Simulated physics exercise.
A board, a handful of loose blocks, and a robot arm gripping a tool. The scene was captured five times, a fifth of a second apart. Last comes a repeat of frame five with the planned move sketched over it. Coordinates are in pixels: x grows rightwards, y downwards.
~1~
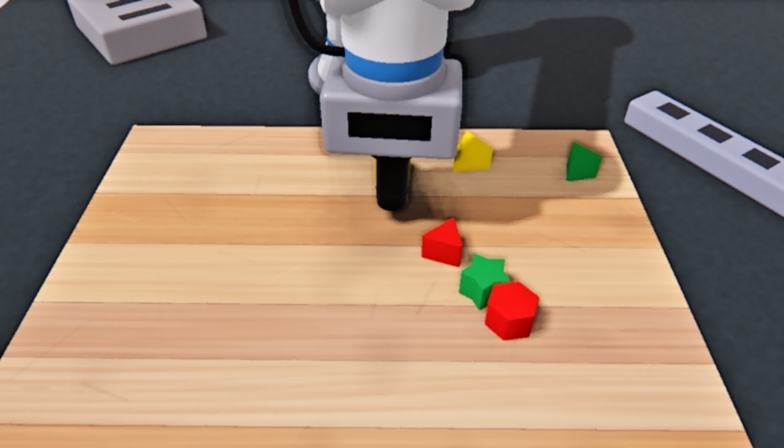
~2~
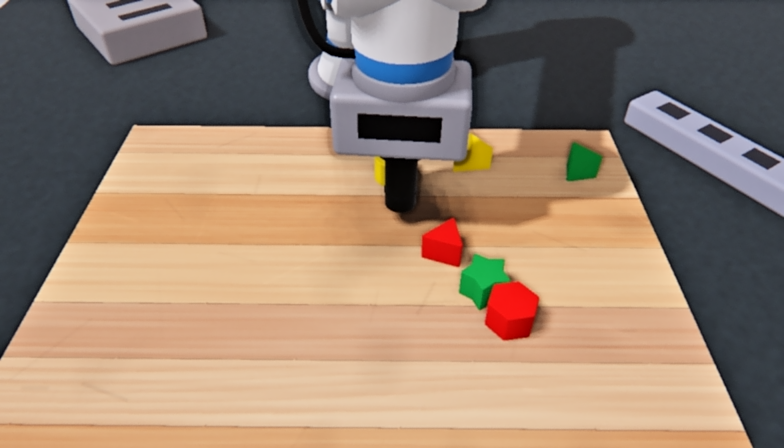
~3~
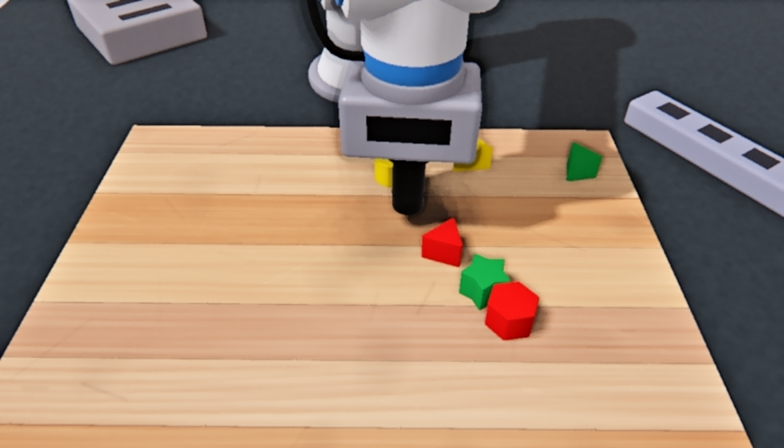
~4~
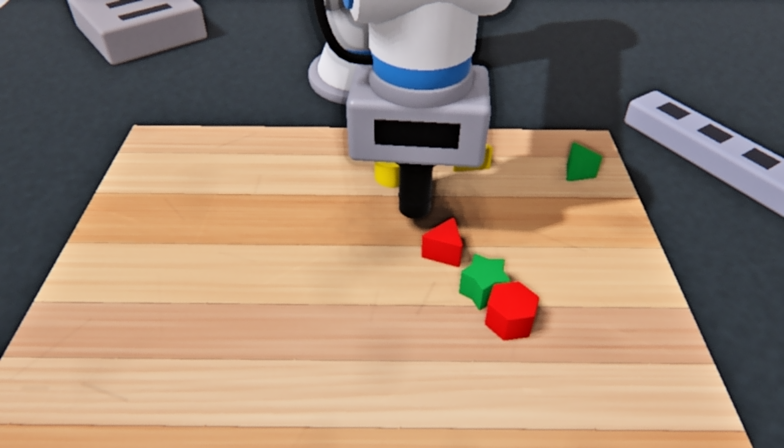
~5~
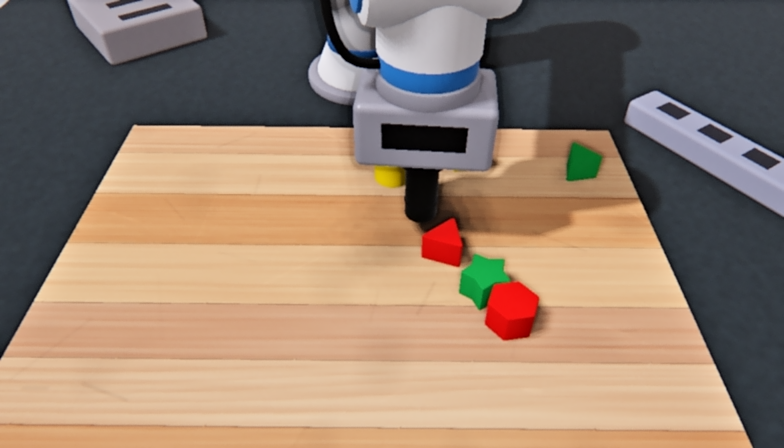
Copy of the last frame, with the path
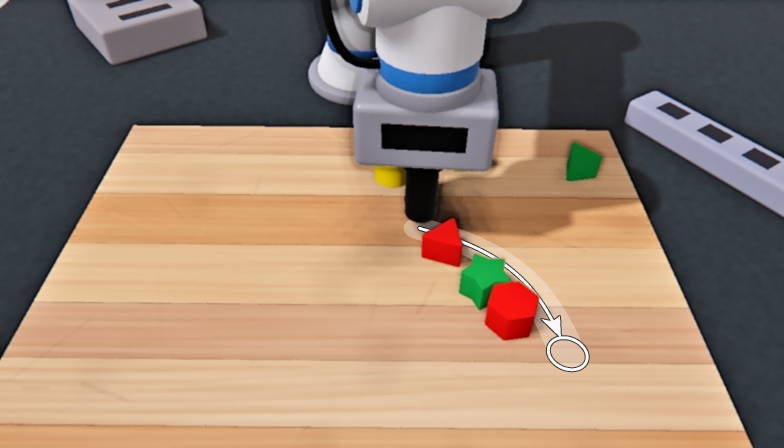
The robot arm moves its black tool slightly right and nearer the still red triangle.
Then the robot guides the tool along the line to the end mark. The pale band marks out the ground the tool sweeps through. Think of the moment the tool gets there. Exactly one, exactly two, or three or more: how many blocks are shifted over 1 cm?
Put simply, one block is moved more than 1 cm.
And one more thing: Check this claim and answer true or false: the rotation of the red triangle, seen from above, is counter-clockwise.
It is false.
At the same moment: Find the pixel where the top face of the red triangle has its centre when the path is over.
Somewhere near (466, 244).
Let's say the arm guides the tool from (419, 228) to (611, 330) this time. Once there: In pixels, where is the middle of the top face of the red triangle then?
Around (468, 258).
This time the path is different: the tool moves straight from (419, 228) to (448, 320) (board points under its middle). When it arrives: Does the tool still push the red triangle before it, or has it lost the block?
At the end of the path, the tool has already lost the red triangle, which lies beside or behind it.
Path on the board, from (419, 228) by way of (482, 251) and (534, 293) to (568, 353).
What follows on the original path. One third of the way, tool (485, 236); red triangle (466, 244), turned 75° clockwise.
Two thirds of the way, tool (538, 278); red triangle (466, 244), turned 80° clockwise.
At the end, tool (573, 339); red triangle (466, 244), turned 80° clockwise; green star-shaped block in place; red hexagon (516, 303), turned 20° clockwise.
